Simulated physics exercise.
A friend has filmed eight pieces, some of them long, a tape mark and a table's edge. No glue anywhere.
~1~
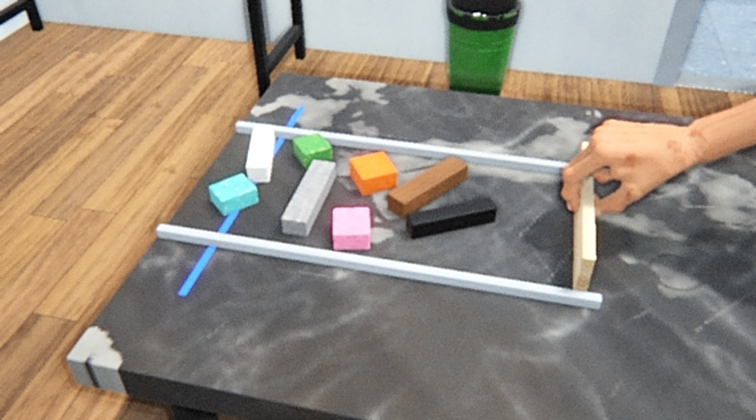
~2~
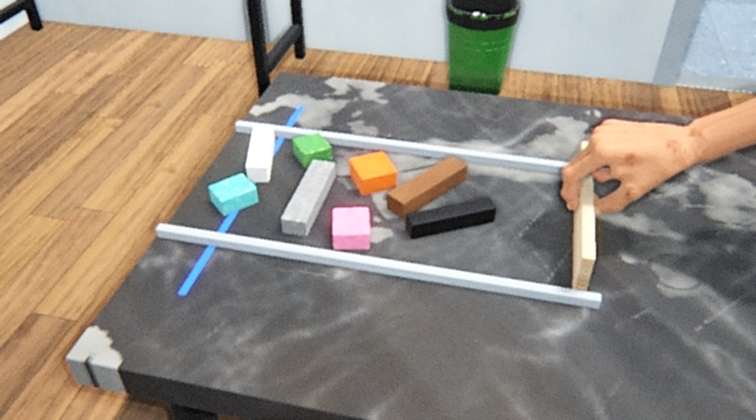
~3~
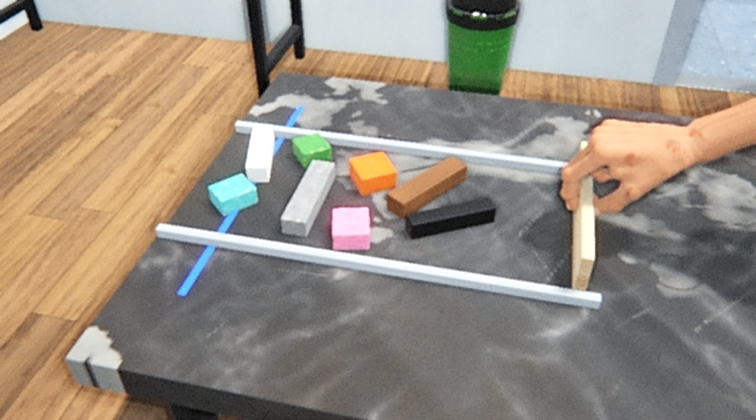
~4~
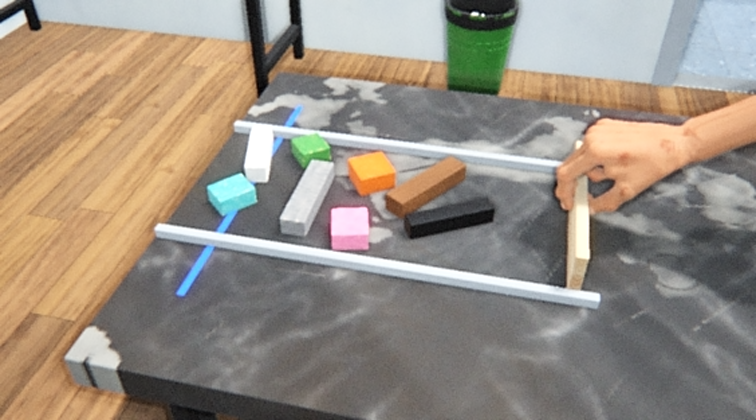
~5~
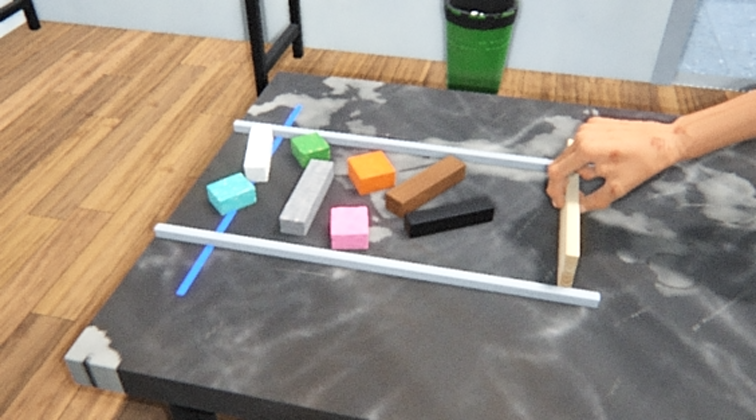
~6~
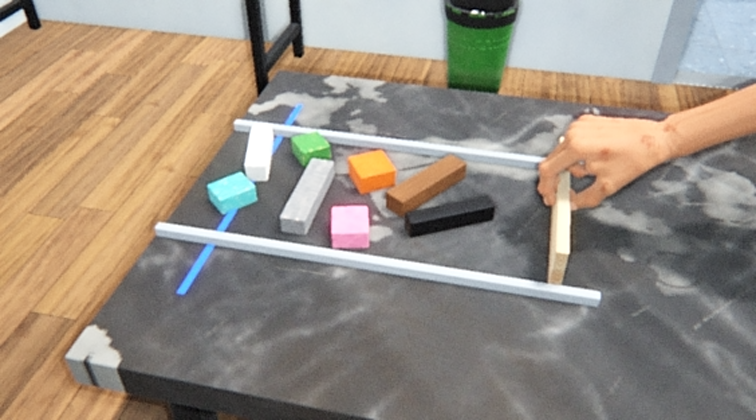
A hand held a wooden board upright between two pale rails on a dark table, then slid it slightly left, while the colourful blocks and sticks lying near a blue strip stayed still.
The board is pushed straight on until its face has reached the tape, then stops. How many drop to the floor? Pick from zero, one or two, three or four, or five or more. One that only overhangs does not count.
In the end the number that fall off is three or four.
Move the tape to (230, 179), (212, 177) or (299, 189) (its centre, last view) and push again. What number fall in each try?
In that order 5, 7 and 0.
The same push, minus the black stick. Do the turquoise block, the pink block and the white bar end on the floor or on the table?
The turquoise block tumbles off; the pink block does not fall; the white bar falls.
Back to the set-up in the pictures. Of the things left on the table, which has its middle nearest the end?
The orange block.
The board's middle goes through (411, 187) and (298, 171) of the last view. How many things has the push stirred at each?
The counts are 4 and 8.
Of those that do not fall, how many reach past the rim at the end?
That would be 1.
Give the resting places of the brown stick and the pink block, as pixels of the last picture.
Near (235, 162) and (195, 206).
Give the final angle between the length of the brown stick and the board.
About 15°.
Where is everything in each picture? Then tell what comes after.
In the first frame, turquoise block (234, 195); white bar (261, 153); green block (313, 150); board (584, 213); tape (253, 184).
In the second frame, white bar (261, 153); black stick (451, 218).
In the third frame, green block (312, 151); board (583, 212).
In the fourth frame, turquoise block (232, 194); orange block (372, 173).
In the fifth frame, white bar (259, 152); brown stick (426, 185).
In the sixth frame, turquoise block (232, 193); white bar (260, 152); green block (311, 149); board (561, 207); tape (251, 182).
Early on, none off yet; turquoise block at rest near (232, 193); white bar at rest near (260, 152); green block at rest near (311, 149).
A while later, none off yet; turquoise block at rest near (232, 193); white bar at rest near (260, 152); green block travelled a little near (303, 144).
Further along, none off yet; turquoise block travelled about its own width near (195, 188); white bar travelled a little near (220, 149); green block travelled well along near (247, 136).
Finally, the number that fall off is three or four; lost, grey bar, green block, white bar and turquoise block.
